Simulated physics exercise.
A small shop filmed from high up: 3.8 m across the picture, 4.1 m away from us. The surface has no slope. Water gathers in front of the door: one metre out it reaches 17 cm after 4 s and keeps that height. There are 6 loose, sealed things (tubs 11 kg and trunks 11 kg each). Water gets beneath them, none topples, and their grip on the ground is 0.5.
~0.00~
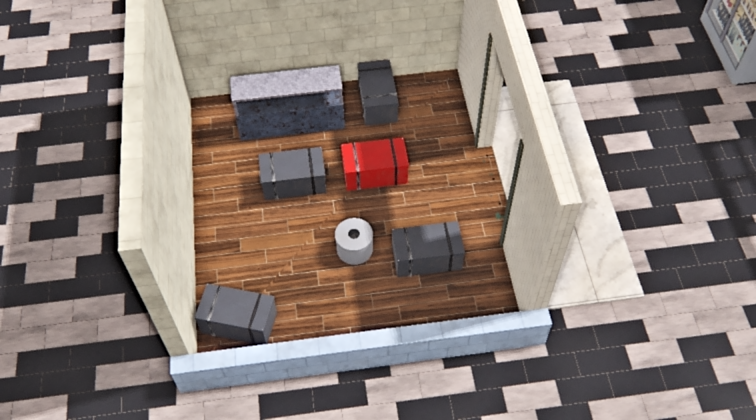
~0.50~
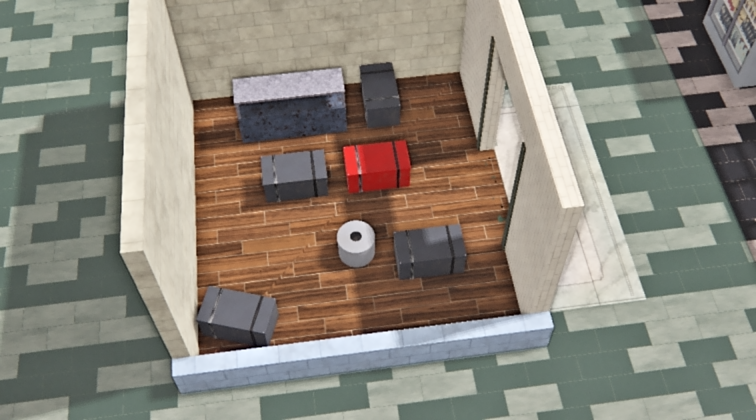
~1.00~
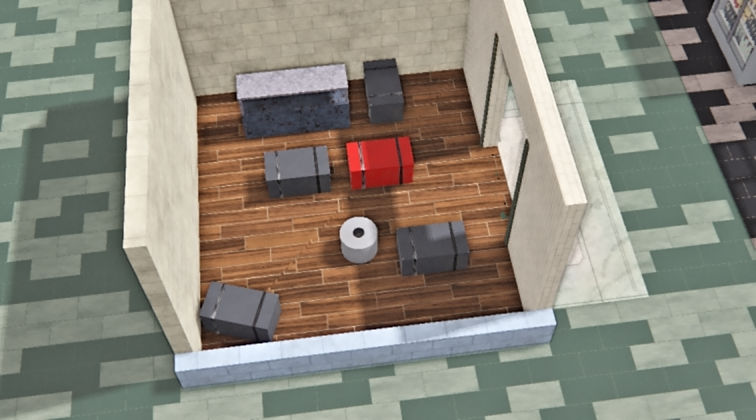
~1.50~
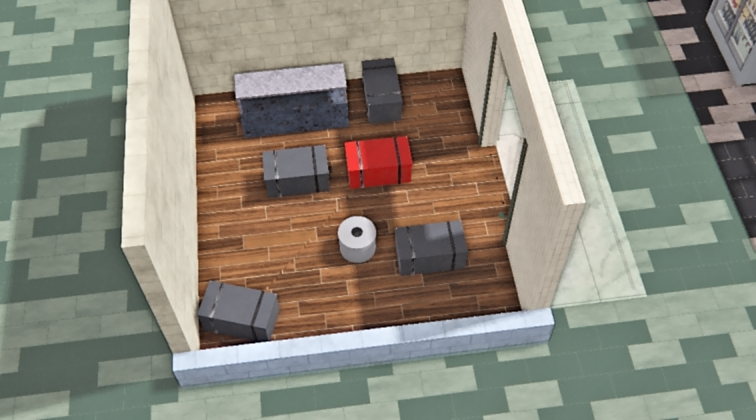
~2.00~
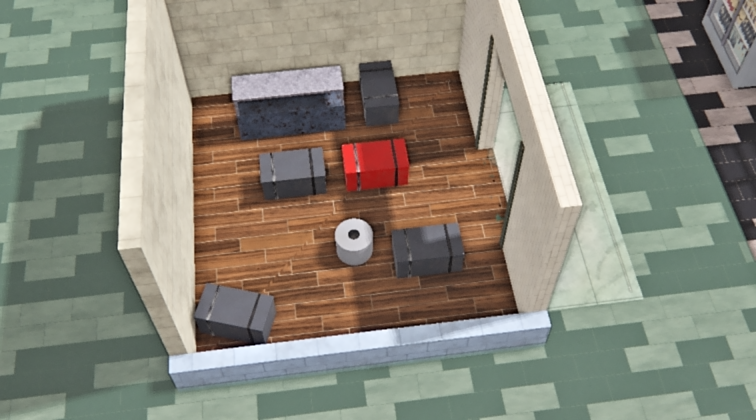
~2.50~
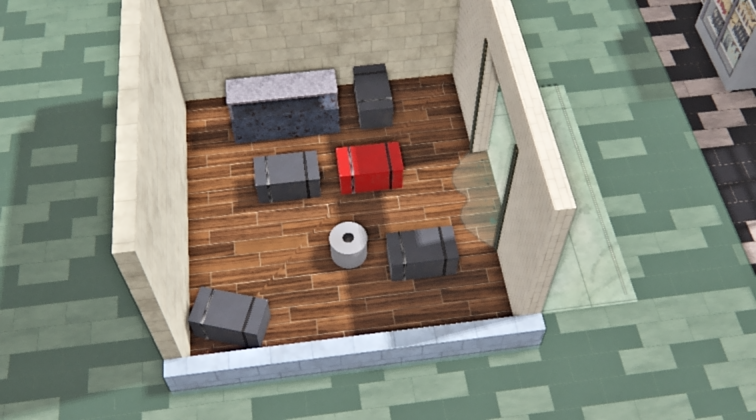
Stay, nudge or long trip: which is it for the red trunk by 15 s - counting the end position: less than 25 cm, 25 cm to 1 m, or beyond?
The red trunk ends far away.
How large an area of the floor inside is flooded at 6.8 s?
Some 13 m2.
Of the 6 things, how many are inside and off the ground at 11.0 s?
I count 5.
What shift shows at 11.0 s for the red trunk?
About 120 cm.
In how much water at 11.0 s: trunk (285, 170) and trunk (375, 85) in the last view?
About 11 and 5 cm.
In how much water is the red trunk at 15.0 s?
Roughly 15 cm.
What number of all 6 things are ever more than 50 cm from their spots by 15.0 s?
I count 6.
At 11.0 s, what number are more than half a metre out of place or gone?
I count 6.
After 3.5 s the red trunk is near (370, 159), 0.0 m from its start, aground; 0 afloat.
After 6.8 s the red trunk is near (297, 131), 1.0 m from its start, afloat; 4 afloat.
After 11.0 s the red trunk is near (269, 155), 1.3 m from its start, afloat; 5 afloat.
After 15.0 s the red trunk is near (224, 162), 1.8 m from its start, afloat; 6 afloat.
